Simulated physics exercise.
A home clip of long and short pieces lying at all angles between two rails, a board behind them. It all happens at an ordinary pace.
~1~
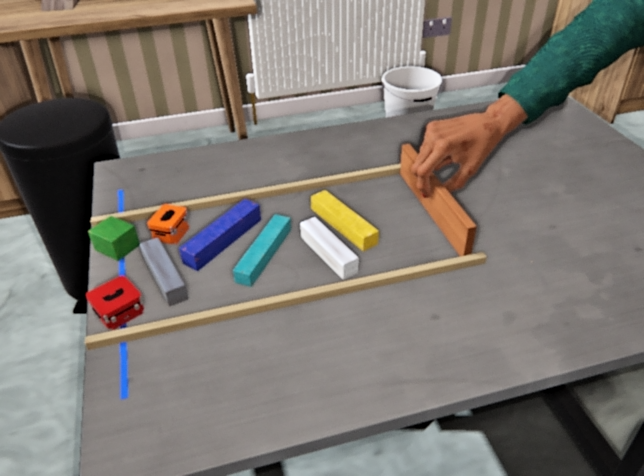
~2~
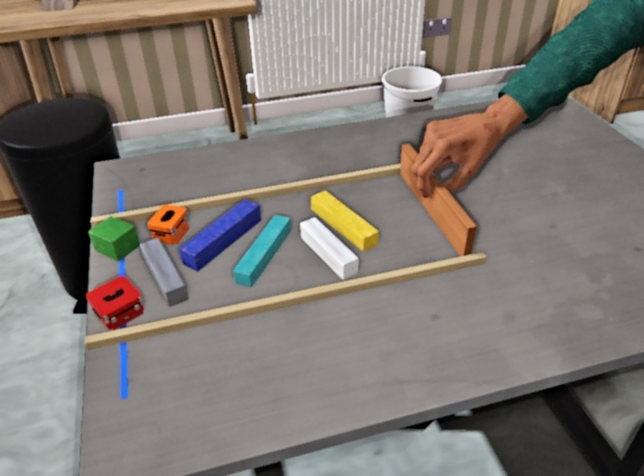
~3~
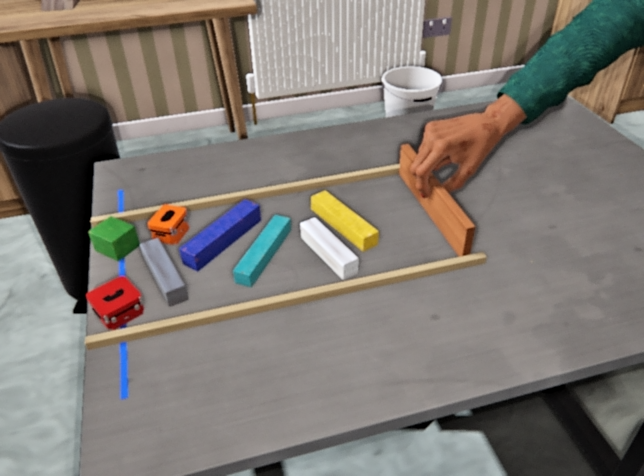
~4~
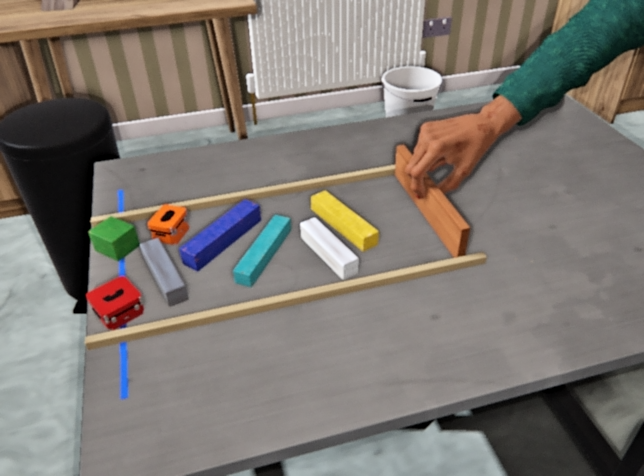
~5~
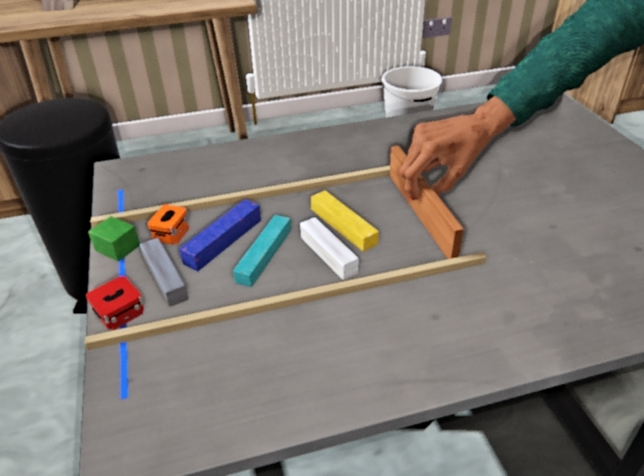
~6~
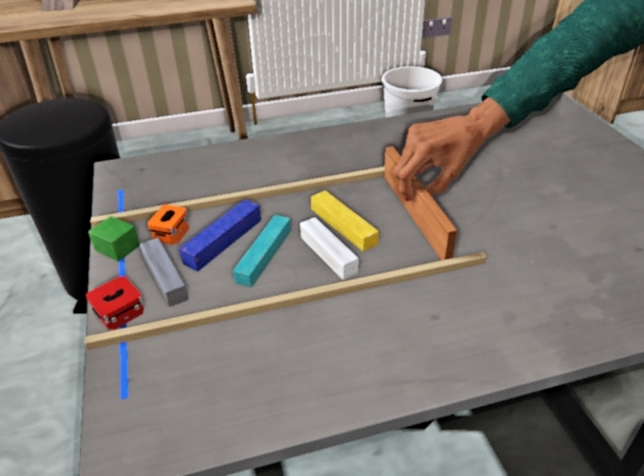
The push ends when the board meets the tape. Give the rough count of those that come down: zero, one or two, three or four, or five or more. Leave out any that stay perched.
Outcome: The number that fall off is five or more.
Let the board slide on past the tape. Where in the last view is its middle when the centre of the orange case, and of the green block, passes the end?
About (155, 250), and (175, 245) for the other.
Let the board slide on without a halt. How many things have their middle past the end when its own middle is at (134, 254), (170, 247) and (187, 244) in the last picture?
It would be 6, 3 and 1.
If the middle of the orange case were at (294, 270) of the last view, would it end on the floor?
From there it falls.
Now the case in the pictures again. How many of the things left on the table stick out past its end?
1 of them.
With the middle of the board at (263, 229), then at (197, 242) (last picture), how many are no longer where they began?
First 4, then 8.
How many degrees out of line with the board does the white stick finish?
Some 5 degrees.
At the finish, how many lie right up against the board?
It touches 1.
Early on, none off yet; green block at rest near (115, 239); red case at rest near (116, 304); grey stick at rest near (164, 271).
Finally, the number that fall off is five or more; lost, turquoise bar, blue bar, orange case, grey stick, red case and green block.
